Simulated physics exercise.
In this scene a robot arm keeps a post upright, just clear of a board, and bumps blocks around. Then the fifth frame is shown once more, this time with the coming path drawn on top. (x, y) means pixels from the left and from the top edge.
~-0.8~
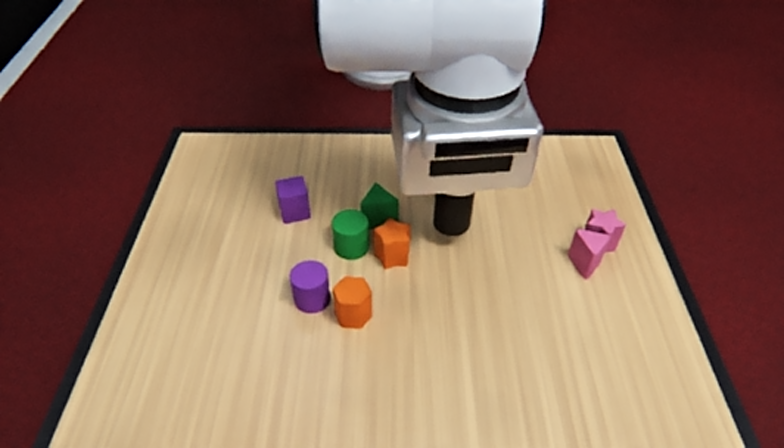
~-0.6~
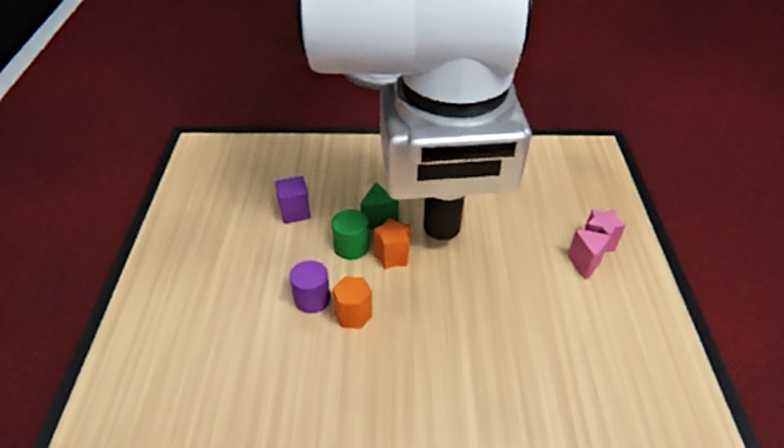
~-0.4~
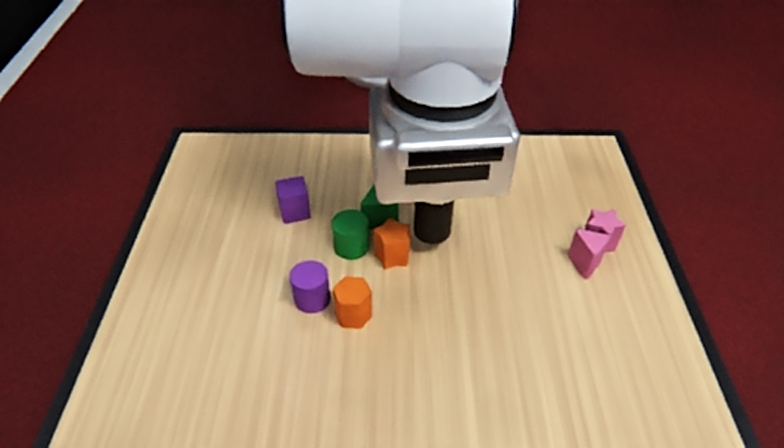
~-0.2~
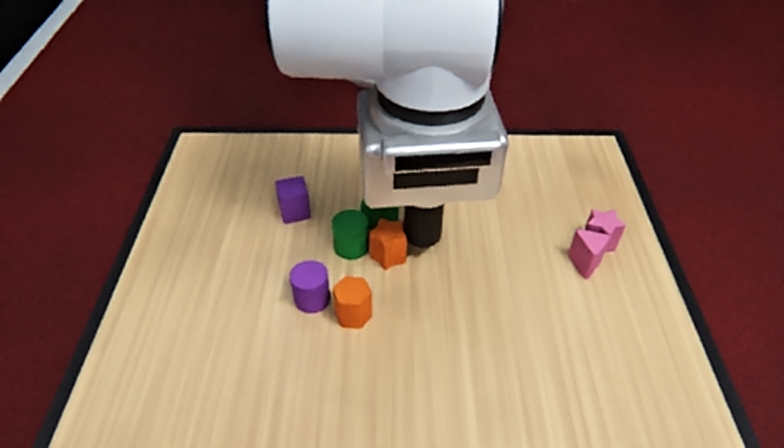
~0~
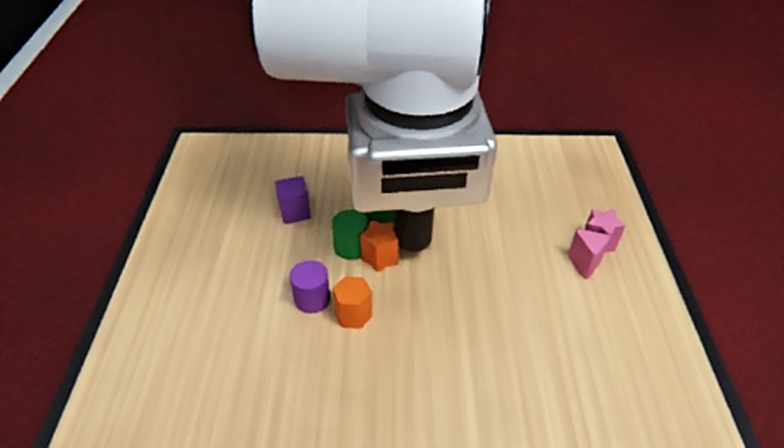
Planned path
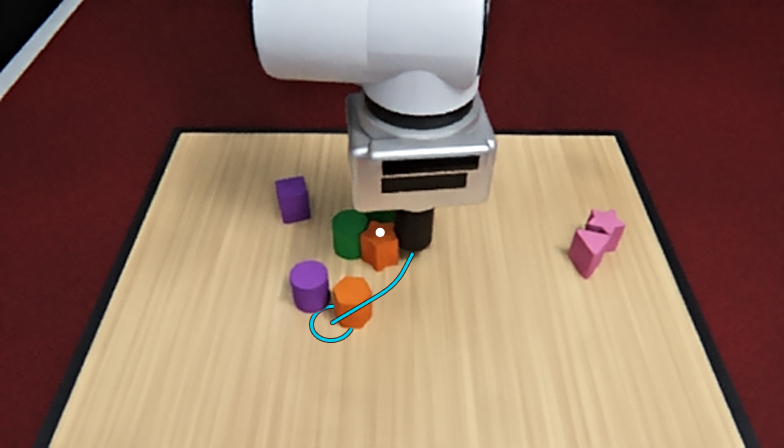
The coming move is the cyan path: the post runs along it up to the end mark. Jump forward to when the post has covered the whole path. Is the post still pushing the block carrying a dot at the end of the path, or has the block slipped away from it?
The post will have lost it.
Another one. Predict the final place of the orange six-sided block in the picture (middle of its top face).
I'd expect the centre of its top face to be at (302, 324).
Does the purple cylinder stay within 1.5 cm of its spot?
My answer is yes.
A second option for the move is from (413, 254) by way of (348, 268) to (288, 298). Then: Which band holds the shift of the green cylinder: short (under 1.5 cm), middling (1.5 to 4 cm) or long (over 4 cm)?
Movement: Over 4 cm.
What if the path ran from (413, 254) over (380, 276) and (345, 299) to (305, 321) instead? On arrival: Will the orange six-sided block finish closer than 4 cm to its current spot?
Yes, it checks out.
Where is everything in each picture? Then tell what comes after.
In the first picture, post tip at (452, 223); block tops, purple cylinder at (309, 274); orange six-sided block at (352, 290); green triangular block at (378, 195); orange star-shaped block at (393, 231).
In the second picture, post at (442, 227); blocks unchanged.
In the third picture, post at (432, 231); blocks unchanged.
In the fourth picture, post at (423, 235); orange star-shaped block at (389, 230).
In the fifth picture, post at (413, 238); purple cylinder at (309, 274); orange six-sided block at (352, 290); green triangular block hidden; orange star-shaped block at (380, 232).
Path on the board, from (413, 254) through (383, 292) to (332, 323); the dot is on the orange star-shaped block.
On the path given first. One third of the way, post at (397, 266); orange star-shaped block at (367, 243), turned 40° clockwise.
Two thirds of the way, post at (366, 287); orange six-sided block at (337, 299), turned 15° anticlockwise; orange star-shaped block at (359, 248), turned 70° clockwise.
At the end, post at (330, 308); purple cylinder at (304, 275); orange six-sided block at (302, 324), turned 30° anticlockwise; green triangular block in place; orange star-shaped block at (359, 248), turned 70° clockwise.
